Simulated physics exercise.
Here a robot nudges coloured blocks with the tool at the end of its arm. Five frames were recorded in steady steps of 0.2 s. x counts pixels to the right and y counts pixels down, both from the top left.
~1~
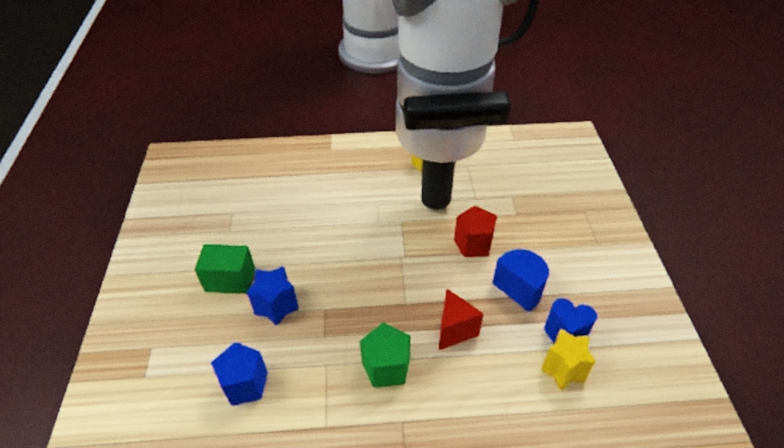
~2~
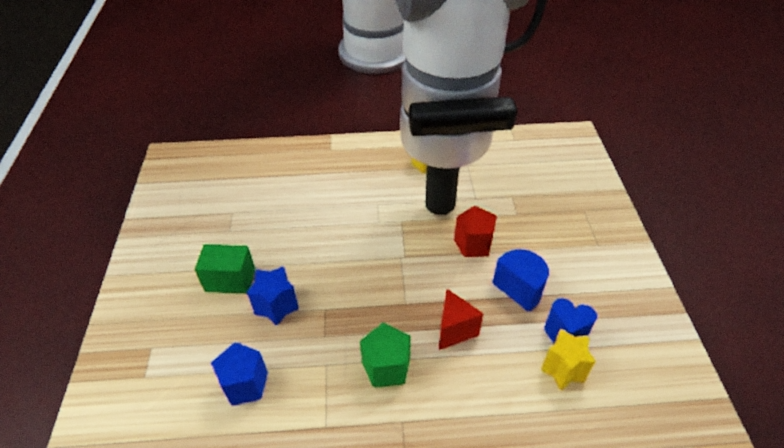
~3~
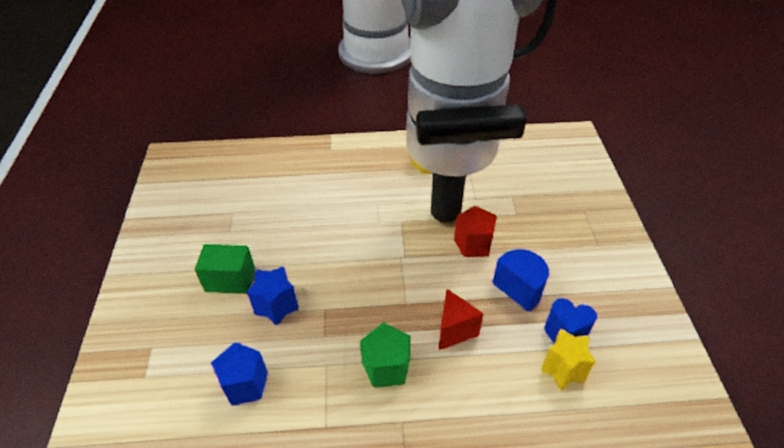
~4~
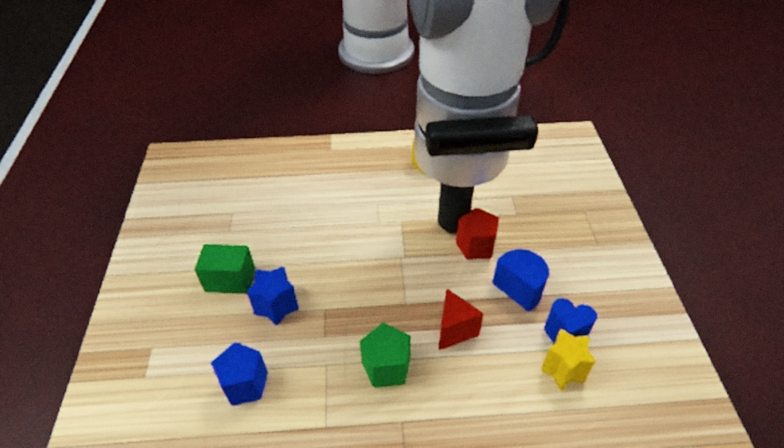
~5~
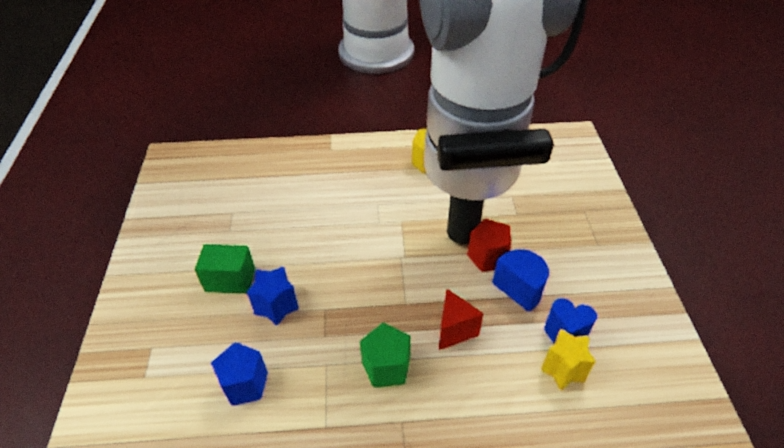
To begin with, a robot arm holds its black tool above and to the left of a red five-sided block on a wooden board scattered with coloured blocks. The tool moves slightly down and right until it meets the red block, then nudges it a short way toward the blue half-round block.
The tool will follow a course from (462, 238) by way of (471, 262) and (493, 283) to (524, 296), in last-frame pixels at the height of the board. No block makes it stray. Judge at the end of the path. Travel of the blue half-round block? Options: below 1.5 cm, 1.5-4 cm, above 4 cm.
The answer is over 4 cm.
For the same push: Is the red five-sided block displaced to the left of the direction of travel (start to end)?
Yes
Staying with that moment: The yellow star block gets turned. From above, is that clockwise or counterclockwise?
In a top view, it turns clockwise.
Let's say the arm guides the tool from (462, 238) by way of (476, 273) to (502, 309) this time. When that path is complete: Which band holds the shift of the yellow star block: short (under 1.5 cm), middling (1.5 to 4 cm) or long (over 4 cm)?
The under 1.5 cm band.
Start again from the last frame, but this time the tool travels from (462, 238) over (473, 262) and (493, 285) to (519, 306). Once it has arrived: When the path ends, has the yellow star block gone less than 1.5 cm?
Yes, that is how it ends up.
What follows on the original path. One third of the way, tool at (472, 256); red five-sided block at (510, 249), turned 25° anticlockwise; blue half-round block at (543, 277).
Two thirds of the way, tool at (495, 277); red five-sided block at (536, 263), turned 35° anticlockwise; blue half-round block at (575, 288); yellow star block at (578, 354), turned 25° clockwise; blue heart at (603, 332), turned 35° clockwise.
At the end, tool at (525, 290); red five-sided block at (569, 274), turned 40° anticlockwise; blue half-round block at (611, 299); yellow star block at (578, 354), turned 25° clockwise; blue heart at (612, 338), turned 65° clockwise.
